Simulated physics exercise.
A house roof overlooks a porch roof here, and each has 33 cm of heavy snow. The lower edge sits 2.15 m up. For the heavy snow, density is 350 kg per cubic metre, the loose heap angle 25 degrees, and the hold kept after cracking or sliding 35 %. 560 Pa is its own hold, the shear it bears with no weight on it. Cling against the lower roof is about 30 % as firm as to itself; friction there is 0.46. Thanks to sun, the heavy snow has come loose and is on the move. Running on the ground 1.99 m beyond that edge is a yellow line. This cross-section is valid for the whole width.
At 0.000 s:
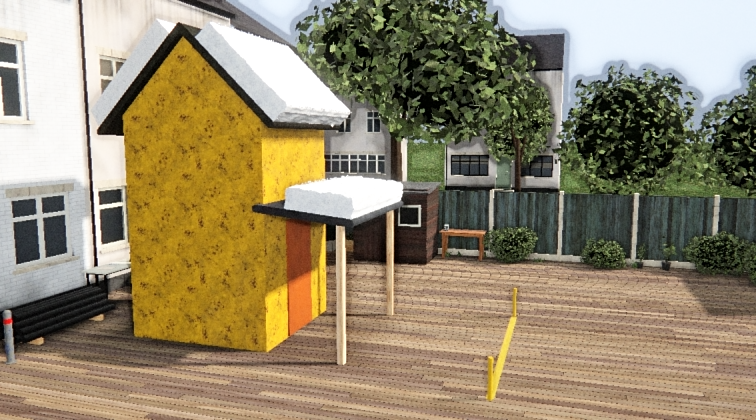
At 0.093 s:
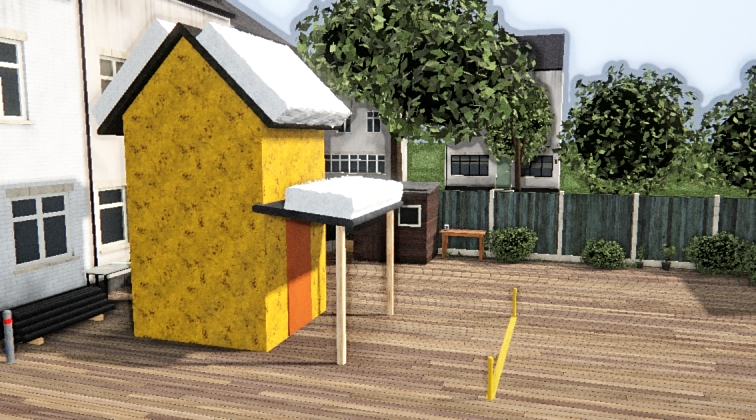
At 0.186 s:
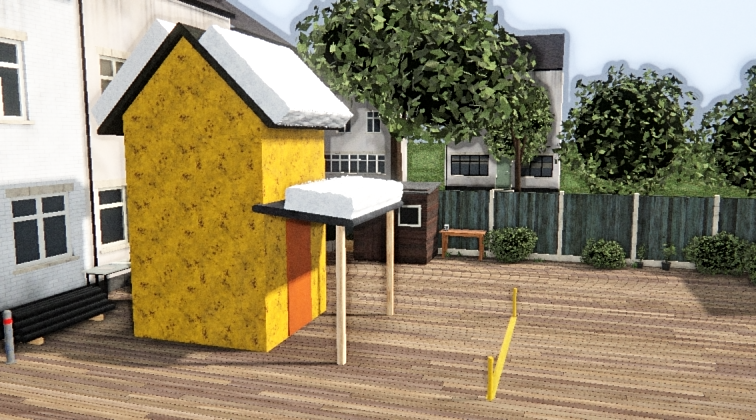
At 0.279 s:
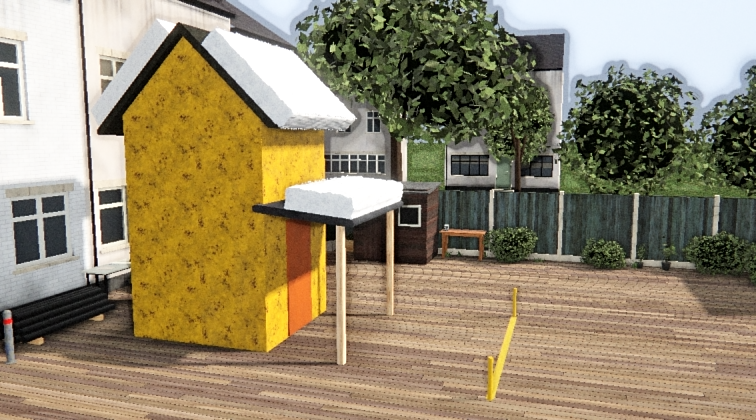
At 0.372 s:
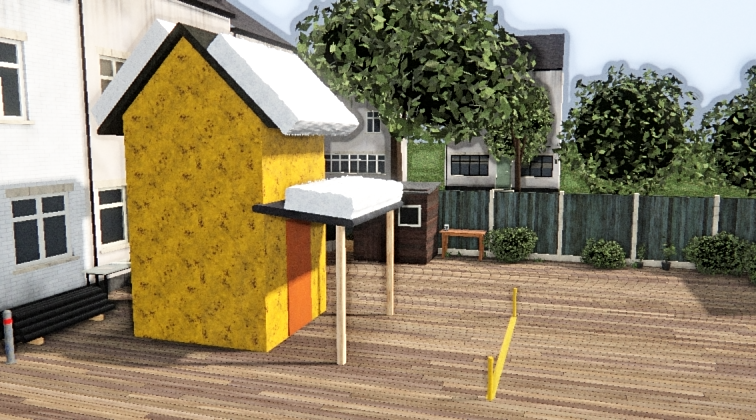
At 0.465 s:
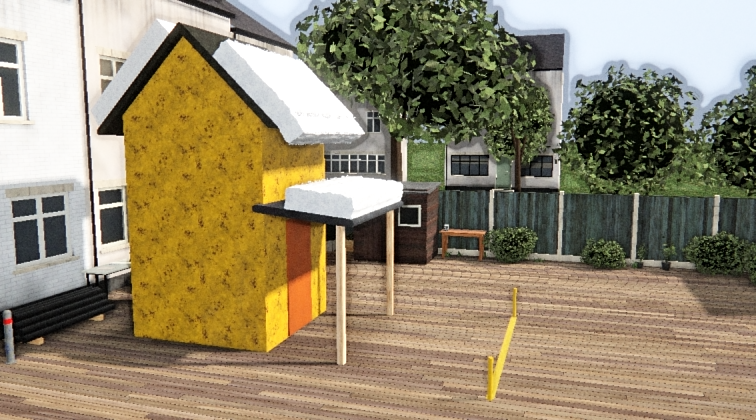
The video shows a narrow yellow house with thick snow on its steep roof and a snow-topped porch roof below. The upper snow slides slowly down the right slope, edging past the eave, while the porch snow stays still.
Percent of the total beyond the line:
16 %.
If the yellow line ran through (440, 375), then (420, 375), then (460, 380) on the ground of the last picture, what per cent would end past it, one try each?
Roughly 35 %, then 40 %, then 30 %.
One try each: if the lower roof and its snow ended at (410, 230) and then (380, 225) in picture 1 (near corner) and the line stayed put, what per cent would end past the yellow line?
Try 1: Near 1 %; try 2: Near 8 %.
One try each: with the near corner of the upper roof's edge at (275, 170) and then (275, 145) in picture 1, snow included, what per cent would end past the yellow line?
Around 0 percent, then around 4 percent.
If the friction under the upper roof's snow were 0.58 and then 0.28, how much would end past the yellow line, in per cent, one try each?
In turn about 8 %, 20 %.
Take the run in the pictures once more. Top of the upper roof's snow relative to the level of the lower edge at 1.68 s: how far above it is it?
Roughly 0.5 m.
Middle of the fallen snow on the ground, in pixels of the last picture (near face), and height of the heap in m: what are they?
The heap centres close to (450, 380) and stands about 1.4 m tall.
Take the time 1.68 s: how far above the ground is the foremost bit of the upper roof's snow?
Roughly 0.0 m.
By 1.02 s, none is below the lower edge and 0 % is past the line.
By 1.68 s, 49 % is below the lower edge and 0 % is past the line.
By 2.34 s, 60 % is below the lower edge and 16 % is past the line.
By 3.00 s, 60 % is below the lower edge and 16 % is past the line.
By 3.60 s, at the end, 60 % is below the lower edge and 16 % is past the line.
